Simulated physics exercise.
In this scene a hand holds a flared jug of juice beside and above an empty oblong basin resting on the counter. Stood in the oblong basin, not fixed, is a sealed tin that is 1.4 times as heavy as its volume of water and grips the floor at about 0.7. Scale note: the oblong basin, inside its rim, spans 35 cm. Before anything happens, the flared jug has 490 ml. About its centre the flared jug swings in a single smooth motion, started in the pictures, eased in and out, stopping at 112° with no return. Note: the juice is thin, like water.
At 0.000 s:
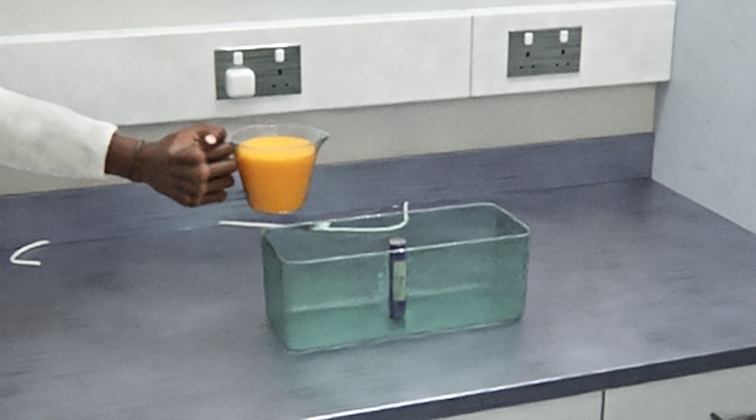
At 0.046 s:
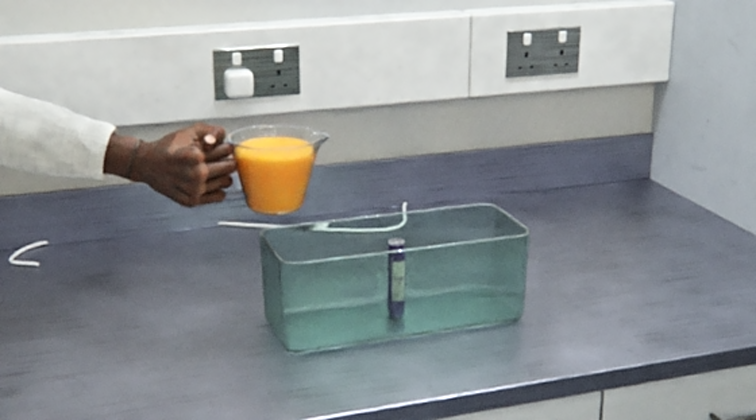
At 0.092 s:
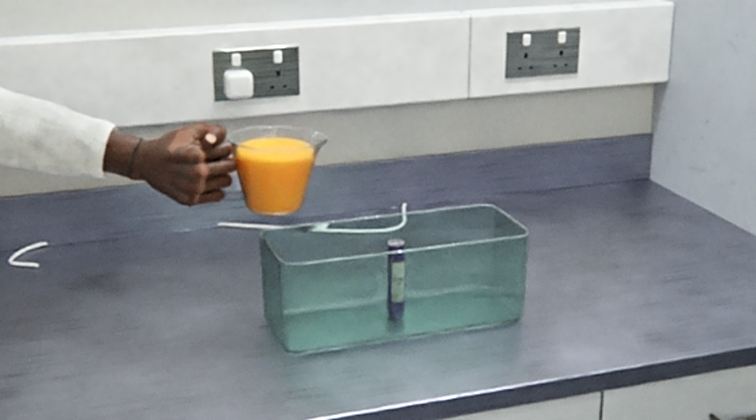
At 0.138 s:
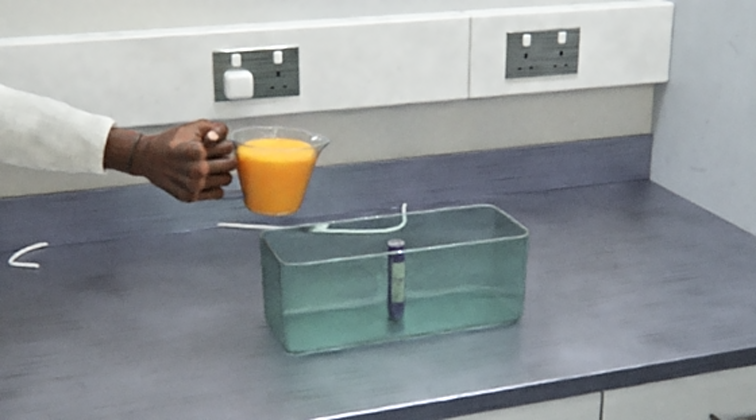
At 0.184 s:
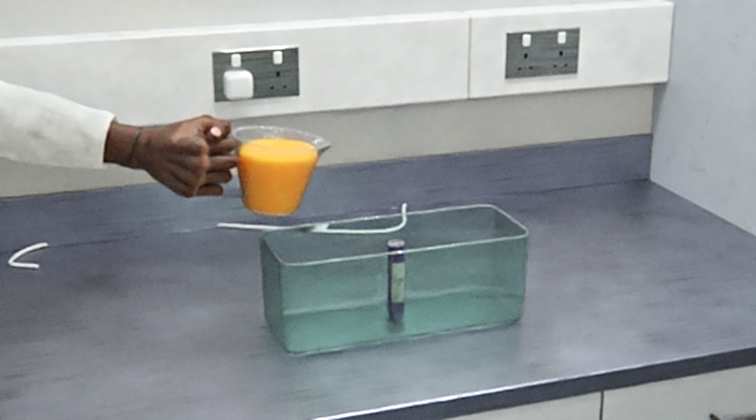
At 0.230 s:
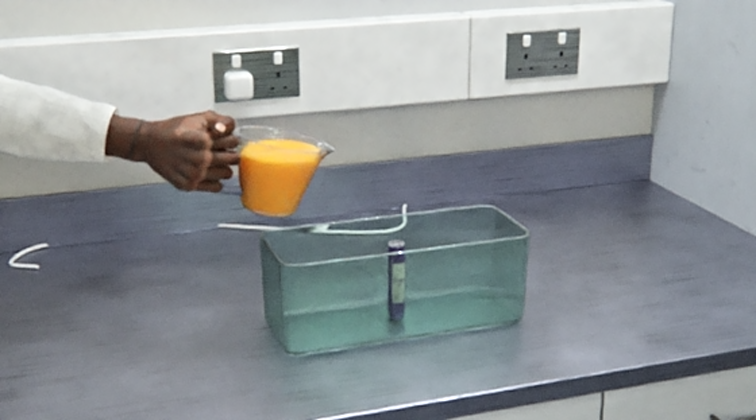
A hand held a clear jug of orange juice above and beside a greenish oblong basin on a counter, then slowly tilted it slightly to the right, while the small tin standing in the basin stayed still.
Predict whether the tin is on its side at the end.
It does not tilt over.
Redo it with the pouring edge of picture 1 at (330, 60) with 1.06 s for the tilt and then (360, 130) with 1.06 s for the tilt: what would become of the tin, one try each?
In the first try it comes down; in the second it comes down.
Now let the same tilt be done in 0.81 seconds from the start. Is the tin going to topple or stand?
Result: Tin upright.
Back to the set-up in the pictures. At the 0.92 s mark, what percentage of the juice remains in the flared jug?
Close to 4 percent of the total.
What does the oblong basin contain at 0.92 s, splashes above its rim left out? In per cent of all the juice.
The fraction sits near 92 in a hundred.
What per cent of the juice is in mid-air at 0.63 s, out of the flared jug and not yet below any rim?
Roughly 22 percent.
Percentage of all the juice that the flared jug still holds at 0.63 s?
Portion remaining: Approx. 56 per cent.
After 0.63 s the tilt is 72° and 56 per cent is still to pour; the tin stands where it began.
After 0.92 s the tilt is 107° and 4 per cent is still to pour; the tin stands where it began.
After 1.23 s the tilt is 112° and 0 per cent is still to pour; the tin stands where it began.
After 1.56 s the tilt is 112° and 0 per cent is still to pour; the tin stands where it began.
In the end the tin stands where it began.
